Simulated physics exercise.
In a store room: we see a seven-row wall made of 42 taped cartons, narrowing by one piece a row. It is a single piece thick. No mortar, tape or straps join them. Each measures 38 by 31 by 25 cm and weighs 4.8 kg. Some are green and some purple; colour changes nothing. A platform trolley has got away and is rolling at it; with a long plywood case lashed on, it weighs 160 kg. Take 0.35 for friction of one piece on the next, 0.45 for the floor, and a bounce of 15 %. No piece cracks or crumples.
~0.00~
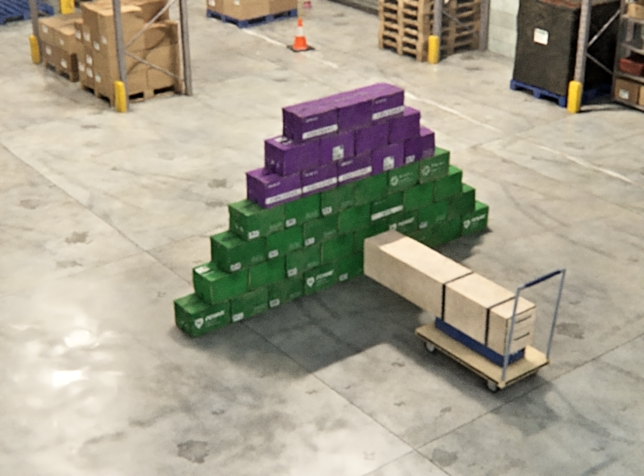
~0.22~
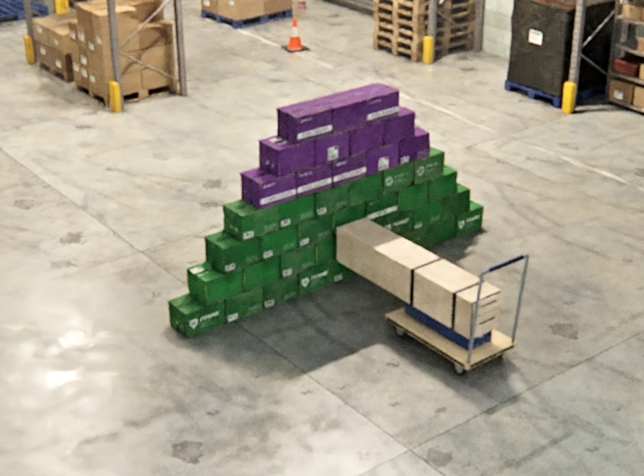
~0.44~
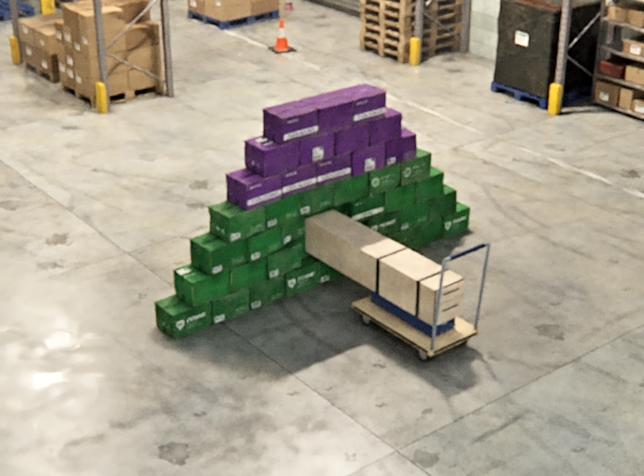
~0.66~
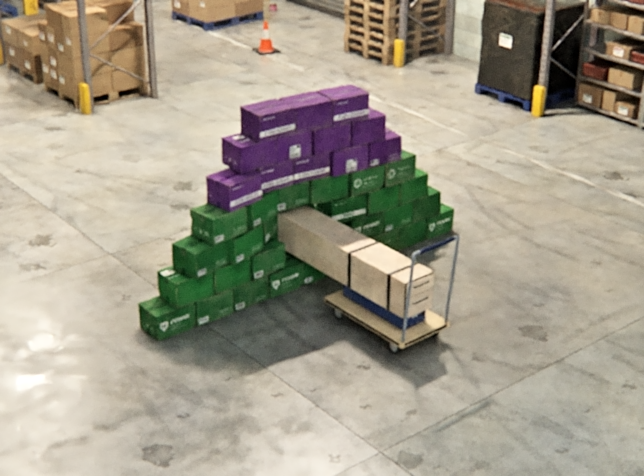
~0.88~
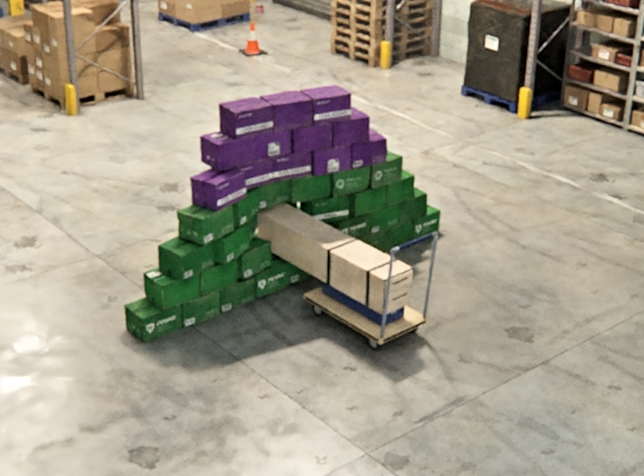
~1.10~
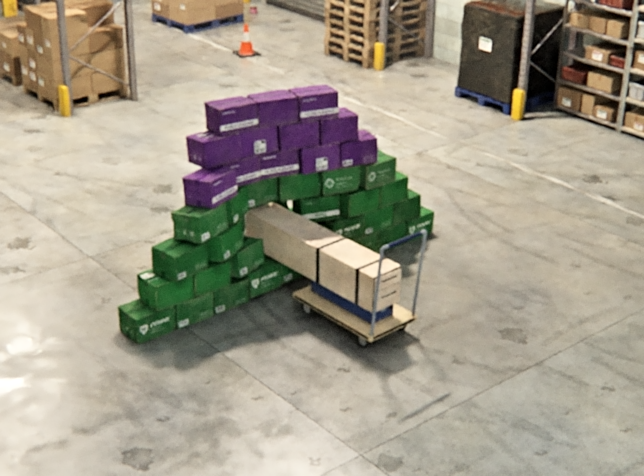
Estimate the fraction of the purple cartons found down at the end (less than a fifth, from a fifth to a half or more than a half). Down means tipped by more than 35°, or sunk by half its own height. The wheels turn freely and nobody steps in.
It comes to upwards of a half.
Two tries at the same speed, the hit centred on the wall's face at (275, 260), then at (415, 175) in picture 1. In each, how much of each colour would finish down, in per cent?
Green 10 then 20, purple 0 then 80 per cent.
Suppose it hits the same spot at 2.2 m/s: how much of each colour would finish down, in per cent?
Then green 10, purple 0 per cent.
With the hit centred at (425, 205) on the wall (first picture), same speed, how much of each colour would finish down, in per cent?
Then green 30, purple 80 per cent.
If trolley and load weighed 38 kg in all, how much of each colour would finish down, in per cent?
In that case green 0, purple 0 per cent.
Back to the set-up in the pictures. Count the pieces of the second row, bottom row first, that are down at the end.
3 from that row.
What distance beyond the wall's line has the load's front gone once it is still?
About 60 cm past it.
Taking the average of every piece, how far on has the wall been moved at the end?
About 90 cm.
After 1.54 s, load 56 cm past the wall's line, still rolling; none of the 12 purple cartons down (1 of 42 in all colours); top purple carton 20° from how it stood; top green carton 20° from how it stood.
After 1.90 s, load 58 cm past the wall's line, stopped; 12 of the 12 purple cartons down (24 of 42 in all colours); top purple carton 49° from how it stood, 53 cm lower; top green carton 50° from how it stood, 33 cm lower.
After 2.36 s, load 58 cm past the wall's line, stopped; 12 of the 12 purple cartons down (24 of 42 in all colours); top purple carton on its side; top green carton on its side.
In the end (3.3 s), load 58 cm past the wall's line, stopped; 12 of the 12 purple cartons down (24 of 42 in all colours); top purple carton on its side; top green carton on its side. That is 100 per cent. From the last view, middles, top purple carton near (163, 160), top green carton near (196, 219).
